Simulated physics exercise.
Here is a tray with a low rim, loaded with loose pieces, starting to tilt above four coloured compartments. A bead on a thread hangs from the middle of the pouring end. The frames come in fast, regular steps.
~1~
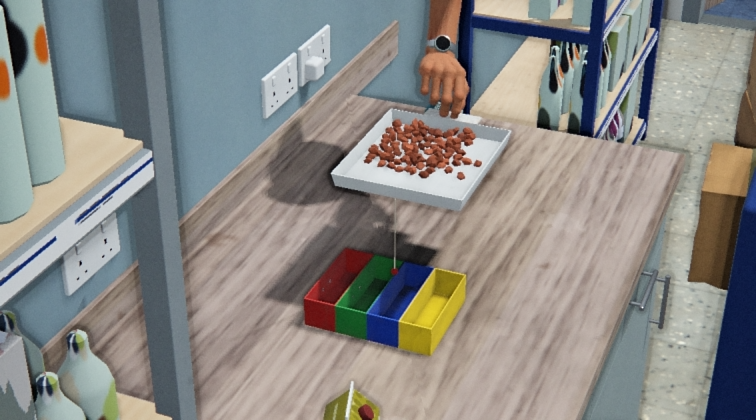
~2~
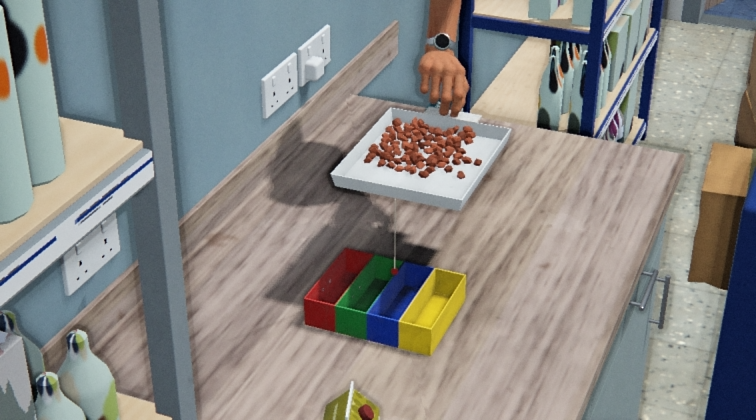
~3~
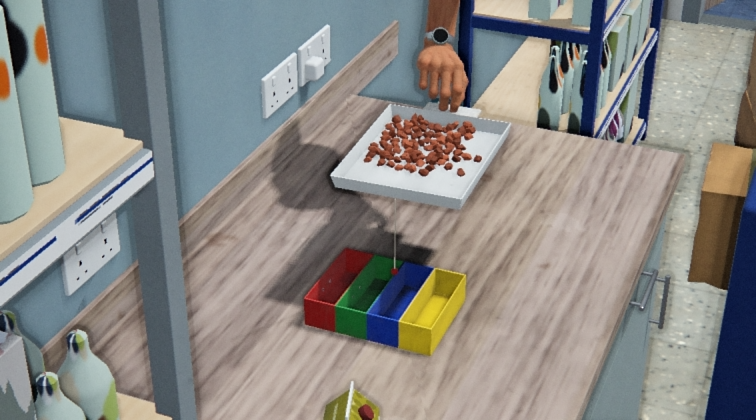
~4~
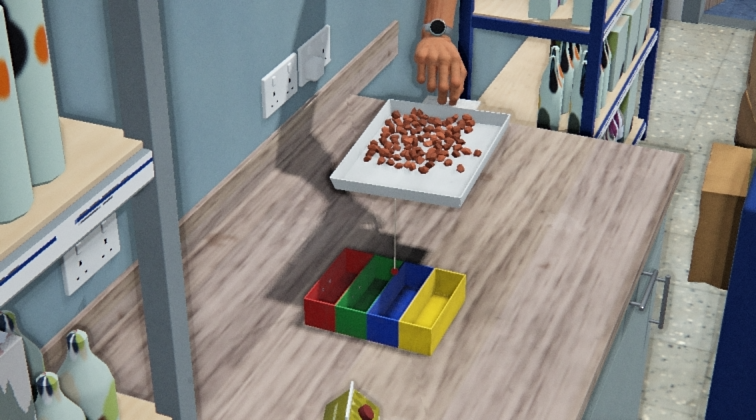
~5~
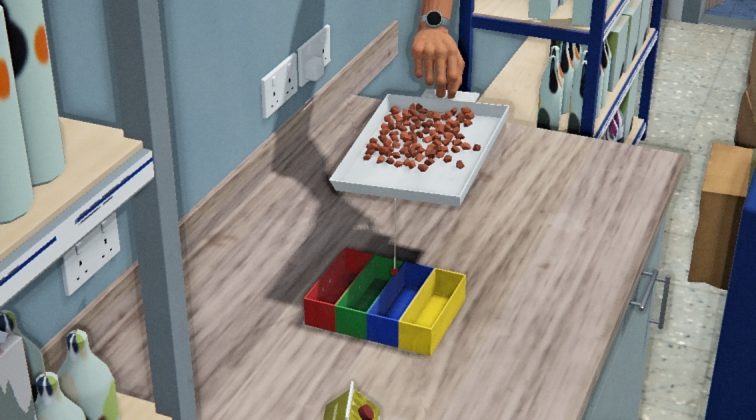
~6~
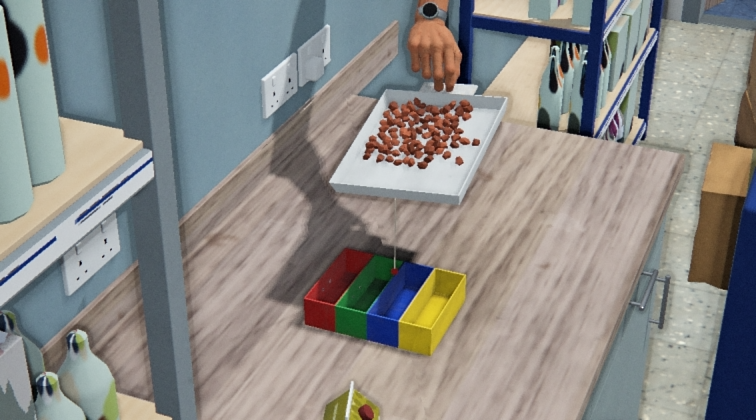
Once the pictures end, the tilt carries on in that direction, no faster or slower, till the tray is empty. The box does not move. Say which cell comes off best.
The red one ends fullest.
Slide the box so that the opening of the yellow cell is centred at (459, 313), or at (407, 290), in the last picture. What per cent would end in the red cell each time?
In turn 20 and 30 in a hundred.
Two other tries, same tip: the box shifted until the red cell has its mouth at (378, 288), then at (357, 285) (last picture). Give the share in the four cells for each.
Roughly 10 per cent, and 30 per cent.
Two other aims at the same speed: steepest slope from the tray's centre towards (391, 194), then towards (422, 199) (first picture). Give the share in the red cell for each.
First some 30, then 0 per cent.
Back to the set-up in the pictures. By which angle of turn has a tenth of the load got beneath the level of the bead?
At some 85 degrees.
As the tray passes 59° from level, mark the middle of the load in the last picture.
Near (364, 168).
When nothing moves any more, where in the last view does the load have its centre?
At about (335, 298).
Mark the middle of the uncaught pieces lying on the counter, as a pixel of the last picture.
Near (279, 290).
Soon after the last picture, tray tipped steeply; all on the tray.
A little later, tray tipped right over; about a quarter on the tray; about a third in the red cell; a stray few in the green cell; about a third falling or outside the box.
Later still, tray tipped past a quarter turn; about two thirds in the red cell; a small part in the green cell; about a quarter falling or outside the box.
At rest, tray tipped past a quarter turn; about two thirds in the red cell; a small part in the green cell; none in the yellow cell; none in the blue cell; about a quarter outside the box.
